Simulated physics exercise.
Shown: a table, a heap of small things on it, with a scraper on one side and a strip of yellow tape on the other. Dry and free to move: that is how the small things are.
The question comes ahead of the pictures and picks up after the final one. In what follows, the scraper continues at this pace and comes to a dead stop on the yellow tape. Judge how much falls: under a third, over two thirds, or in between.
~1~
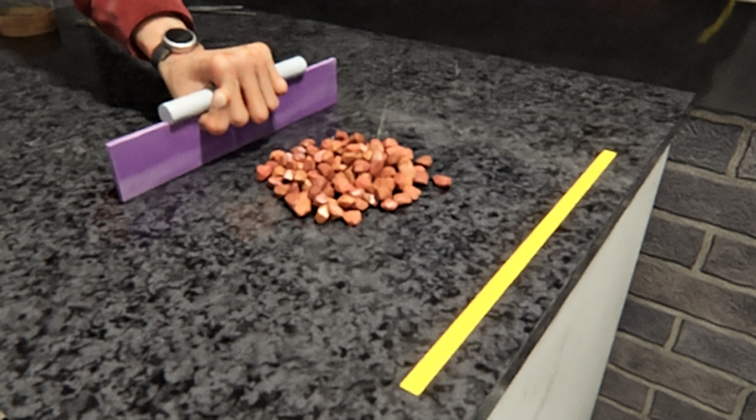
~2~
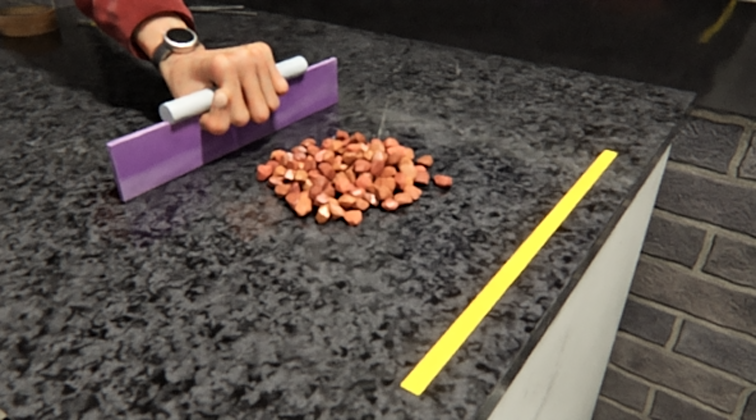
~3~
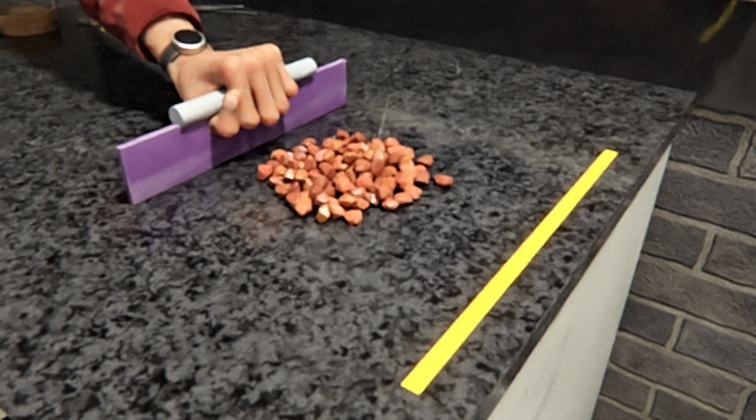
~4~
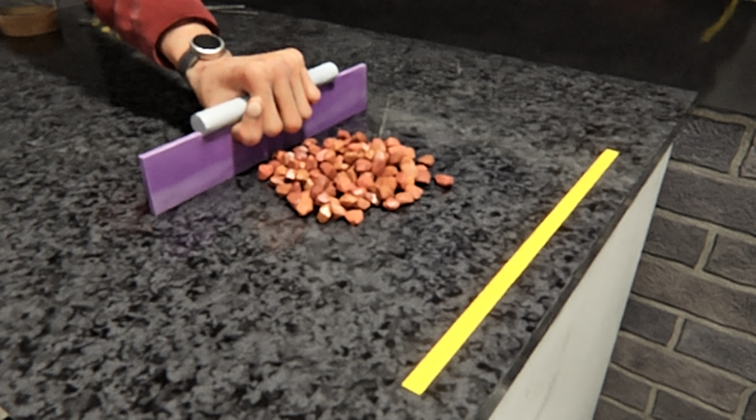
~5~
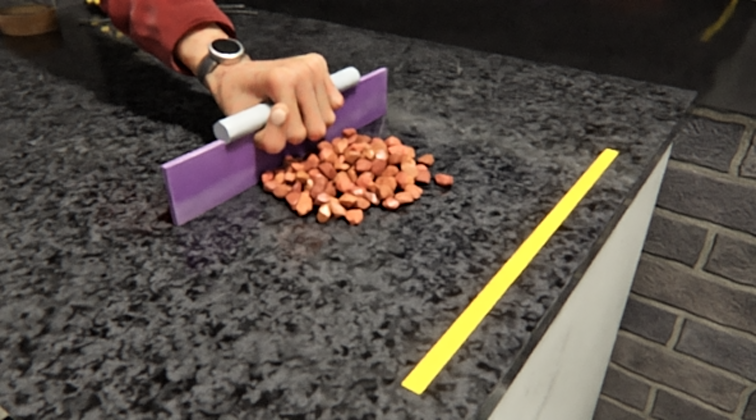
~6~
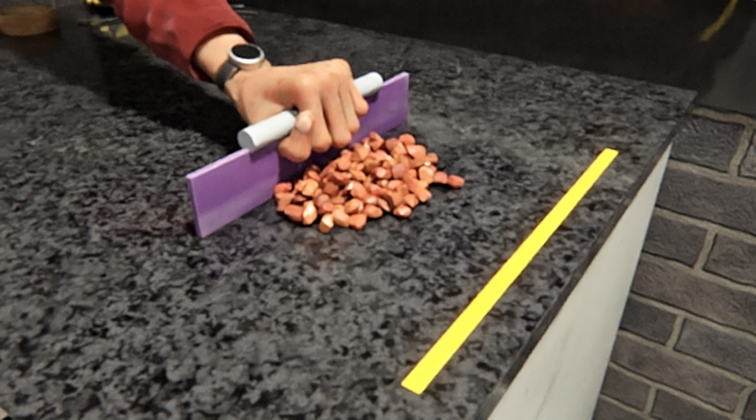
Most of it, past two thirds.
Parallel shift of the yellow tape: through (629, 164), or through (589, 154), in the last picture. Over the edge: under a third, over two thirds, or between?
Beyond two thirds, then in the middle band.
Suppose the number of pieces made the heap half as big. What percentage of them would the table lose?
That works out to something like 60 percent.
Just after the last frame, scraper still moving, near (428, 147); heap all on the table, its front near (540, 234).
A moment on, scraper stopped at the yellow tape; heap roughly two thirds over the edge.
Further on, scraper stopped at the yellow tape; heap the larger part over the edge.
When it is over, scraper stopped at the yellow tape; heap the larger part over the edge.
